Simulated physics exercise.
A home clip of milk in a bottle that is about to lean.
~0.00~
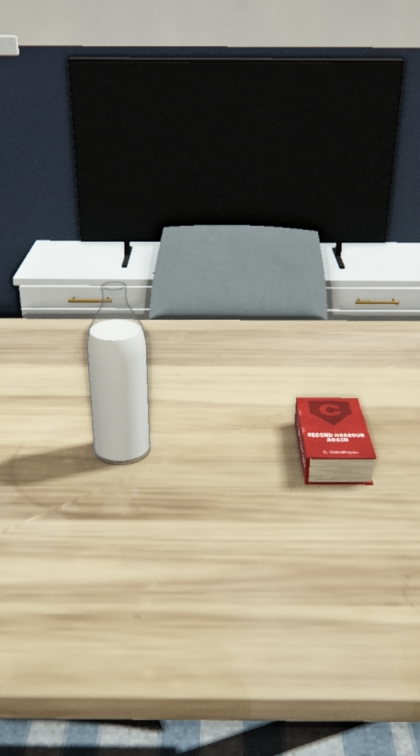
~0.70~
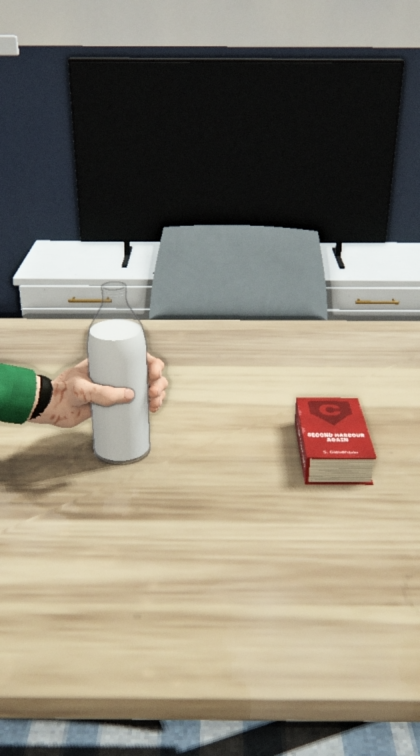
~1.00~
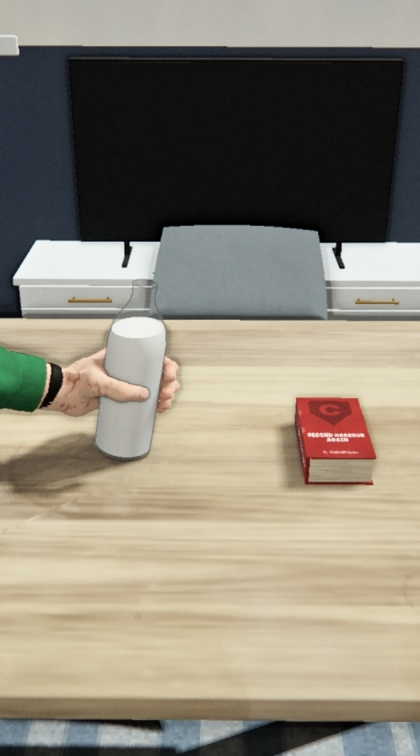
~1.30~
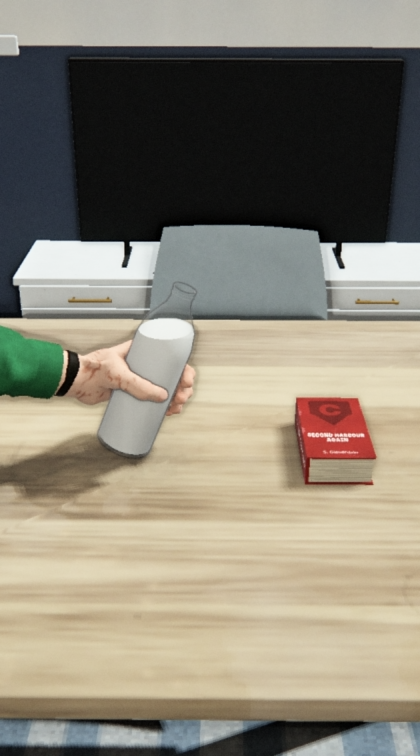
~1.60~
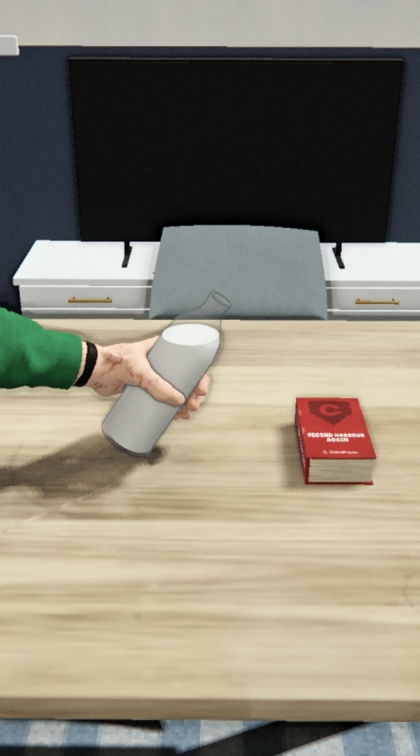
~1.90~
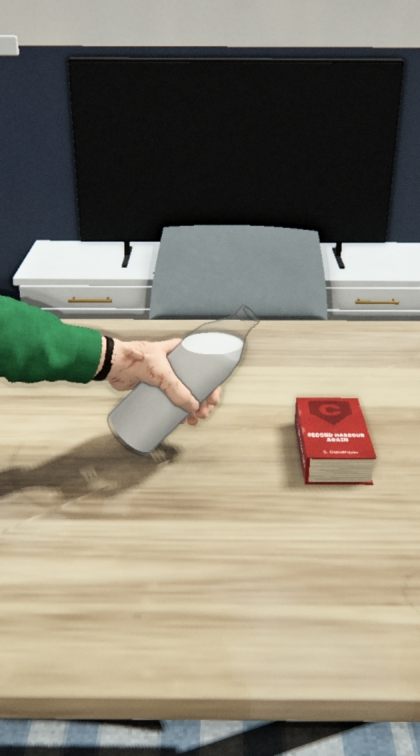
A clear bottle of white milk, about three quarters full, stands on the left of a pale wooden table, seen from slightly above by a still camera. A thick red book lies on the right, with a grey chair, white drawers and a black television behind. A hand in a green sleeve reaches in from the left, grips the bottle and tilts it steadily rightward, towards the book.
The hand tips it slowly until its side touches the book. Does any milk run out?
As it turns out, it loses some.
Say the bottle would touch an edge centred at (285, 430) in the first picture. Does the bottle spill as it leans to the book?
Verdict: Slops over.
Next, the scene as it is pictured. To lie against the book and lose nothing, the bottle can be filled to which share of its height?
Some 50 per cent.
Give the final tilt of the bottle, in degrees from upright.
About 85°.
After 2.5 s, the bottle leans by about 60°; all is still inside.
After 3.1 s, the bottle leans by about 75°; a puddle lies under it; nearly all of the milk is inside.
After 4.5 s, the bottle leans by about 85°, against the book; a puddle lies under it; about two thirds of the milk is inside.
